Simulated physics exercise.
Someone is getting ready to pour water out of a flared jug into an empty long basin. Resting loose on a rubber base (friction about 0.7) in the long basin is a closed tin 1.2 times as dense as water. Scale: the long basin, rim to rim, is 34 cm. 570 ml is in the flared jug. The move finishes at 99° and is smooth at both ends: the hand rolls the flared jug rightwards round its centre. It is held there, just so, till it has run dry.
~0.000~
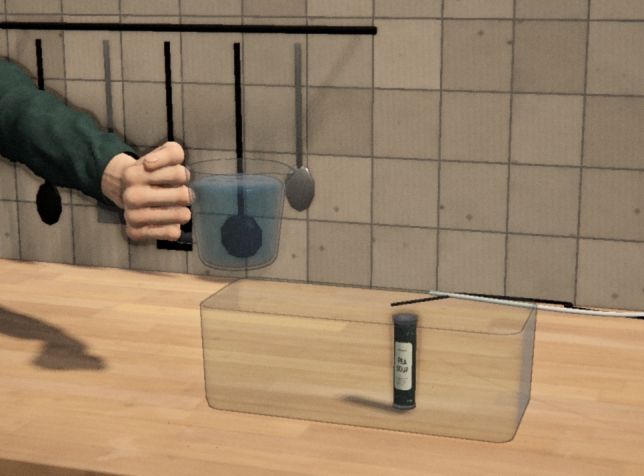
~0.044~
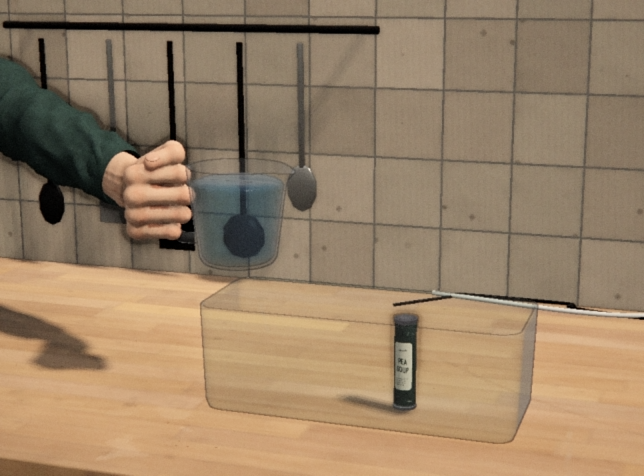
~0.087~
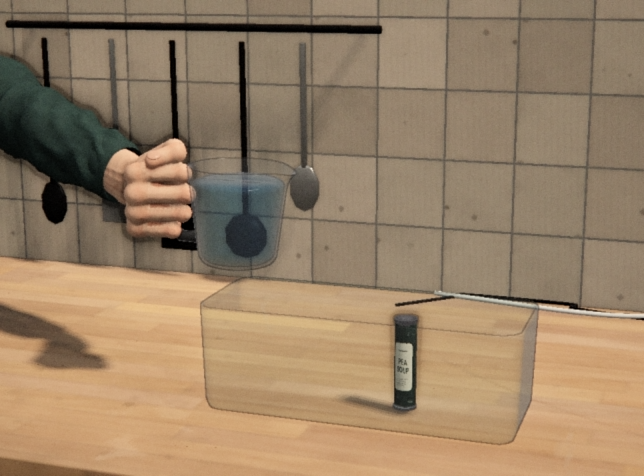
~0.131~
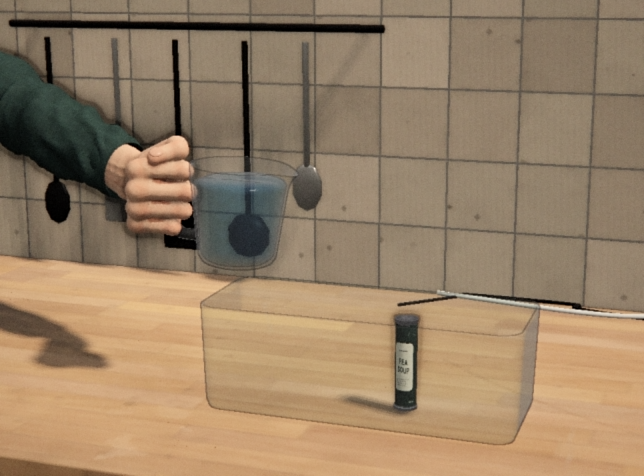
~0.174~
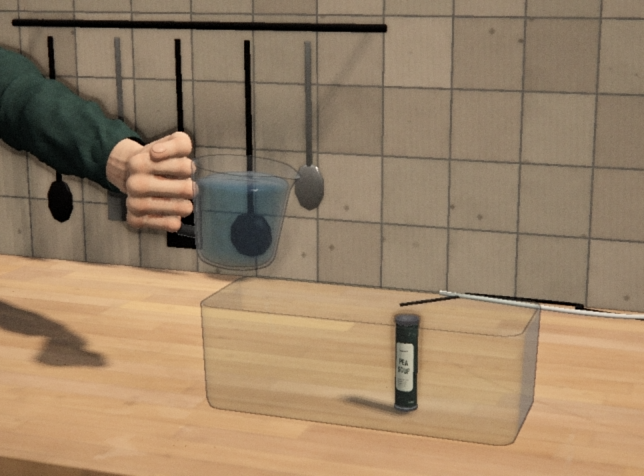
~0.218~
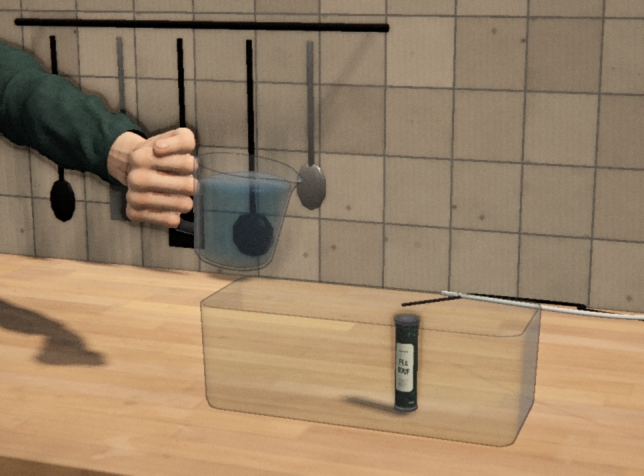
A hand in a dark green sleeve holds a clear flared jug of blue water at the left, above a wooden counter seen from slightly above, before a tiled wall with hanging utensils. Below and to the right sits a long transparent basin, with a small dark tin bearing a pale label. The hand gradually tilts the jug slightly rightwards as the view shifts very slightly.
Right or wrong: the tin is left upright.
Right.
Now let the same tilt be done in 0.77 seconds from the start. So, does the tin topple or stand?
The tin stays on its base.
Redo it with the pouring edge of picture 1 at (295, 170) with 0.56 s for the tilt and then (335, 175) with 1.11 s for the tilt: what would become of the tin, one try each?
The tin stays vertical the first time and overturns the second time.
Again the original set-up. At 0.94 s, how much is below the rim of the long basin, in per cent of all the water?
Some 66 per cent.
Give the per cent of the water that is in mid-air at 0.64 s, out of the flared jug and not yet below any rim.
Roughly 14 %.
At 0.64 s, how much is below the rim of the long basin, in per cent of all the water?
The basin holds roughly 8 in a hundred parts at that moment.
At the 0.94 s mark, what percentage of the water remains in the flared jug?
Roughly 24 per cent.
After 0.64 s the tilt is 61° and 78 per cent is still to pour; the tin stands where it began.
After 0.94 s the tilt is 94° and 24 per cent is still to pour; the tin stands where it began.
After 1.26 s the tilt is 99° and 2 per cent is still to pour; the tin stands where it began.
After 1.61 s the tilt is 99° and 0 per cent is still to pour; the tin stands where it began.
In the end the tin stands where it began.
